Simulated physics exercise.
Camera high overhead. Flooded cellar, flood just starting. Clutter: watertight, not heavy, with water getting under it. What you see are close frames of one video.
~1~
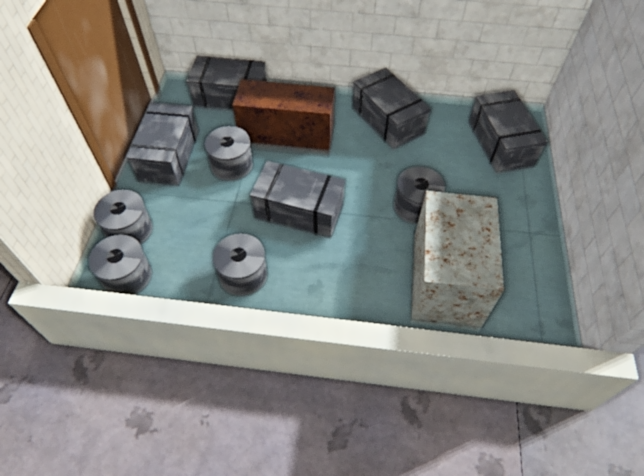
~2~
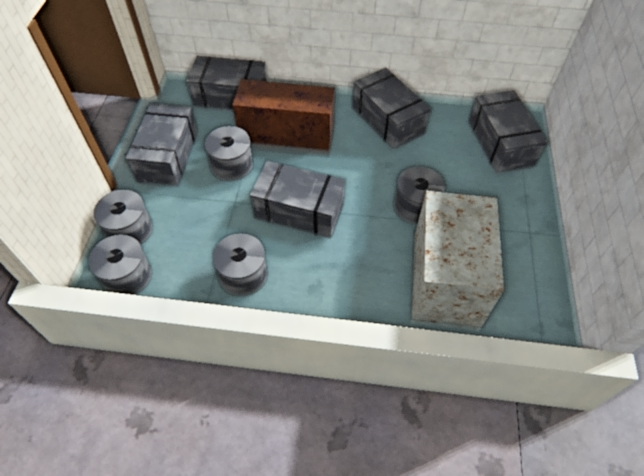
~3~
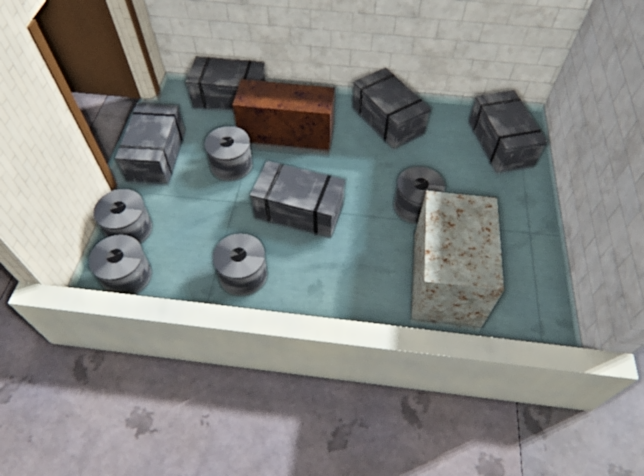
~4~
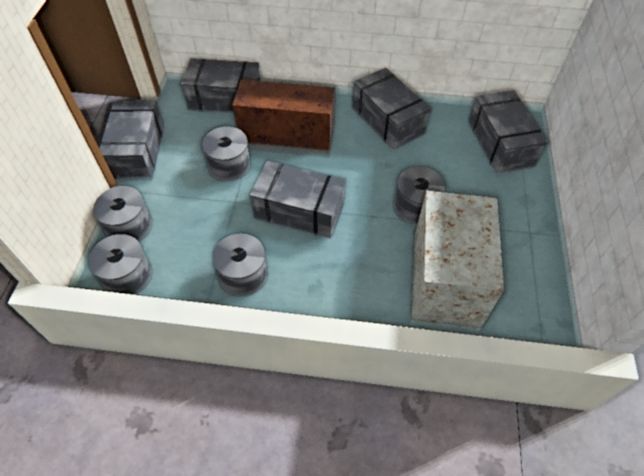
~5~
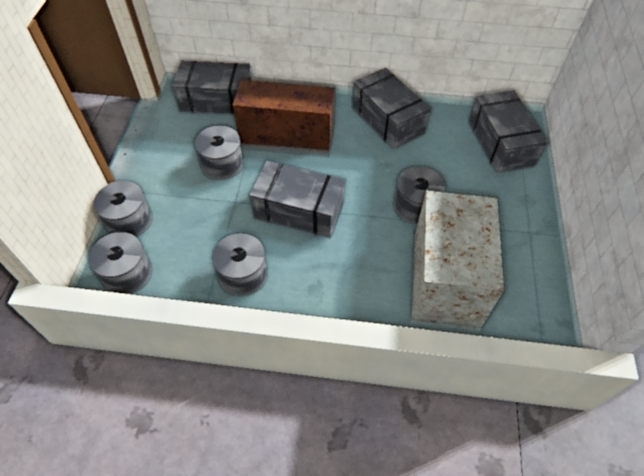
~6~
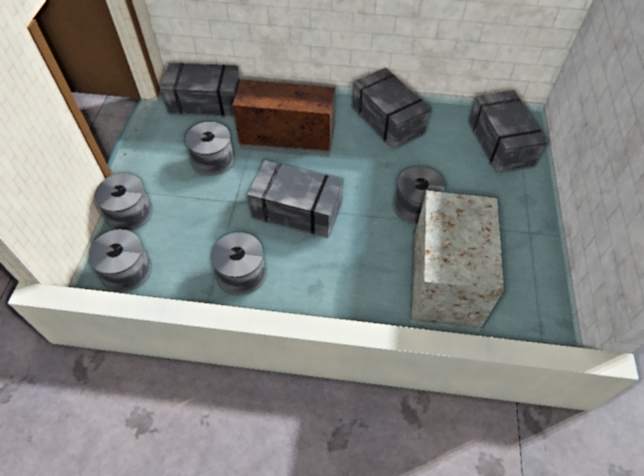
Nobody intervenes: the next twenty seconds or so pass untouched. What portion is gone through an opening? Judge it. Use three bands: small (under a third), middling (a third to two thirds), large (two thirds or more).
Large.
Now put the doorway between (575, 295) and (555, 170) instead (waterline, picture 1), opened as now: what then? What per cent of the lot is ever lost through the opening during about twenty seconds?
My estimate is some 40 percent.
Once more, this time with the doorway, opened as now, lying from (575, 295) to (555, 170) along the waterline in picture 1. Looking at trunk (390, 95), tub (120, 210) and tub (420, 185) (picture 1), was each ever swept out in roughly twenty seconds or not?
Following that order: Escaped; remains behind; escaped.
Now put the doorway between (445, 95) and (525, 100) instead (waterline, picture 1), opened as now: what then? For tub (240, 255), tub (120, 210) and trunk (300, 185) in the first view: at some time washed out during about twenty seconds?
In the order given: Retained, retained, flushed out.
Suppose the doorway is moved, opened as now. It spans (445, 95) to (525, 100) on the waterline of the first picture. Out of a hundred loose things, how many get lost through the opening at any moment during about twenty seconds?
It works out to some 50 in a hundred.
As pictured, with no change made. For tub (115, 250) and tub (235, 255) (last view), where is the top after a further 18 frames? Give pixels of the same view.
Approximately (126, 168), then (149, 204).
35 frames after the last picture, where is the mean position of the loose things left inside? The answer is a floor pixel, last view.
The remaining things centre around (283, 158).
A moment on, 2 of 10 are out; 8 afloat.
Next, 4 of 10 are out; 5 afloat.
Later, 7 of 10 are out; 3 afloat.
In the end, 8 of 10 are out; 2 afloat.
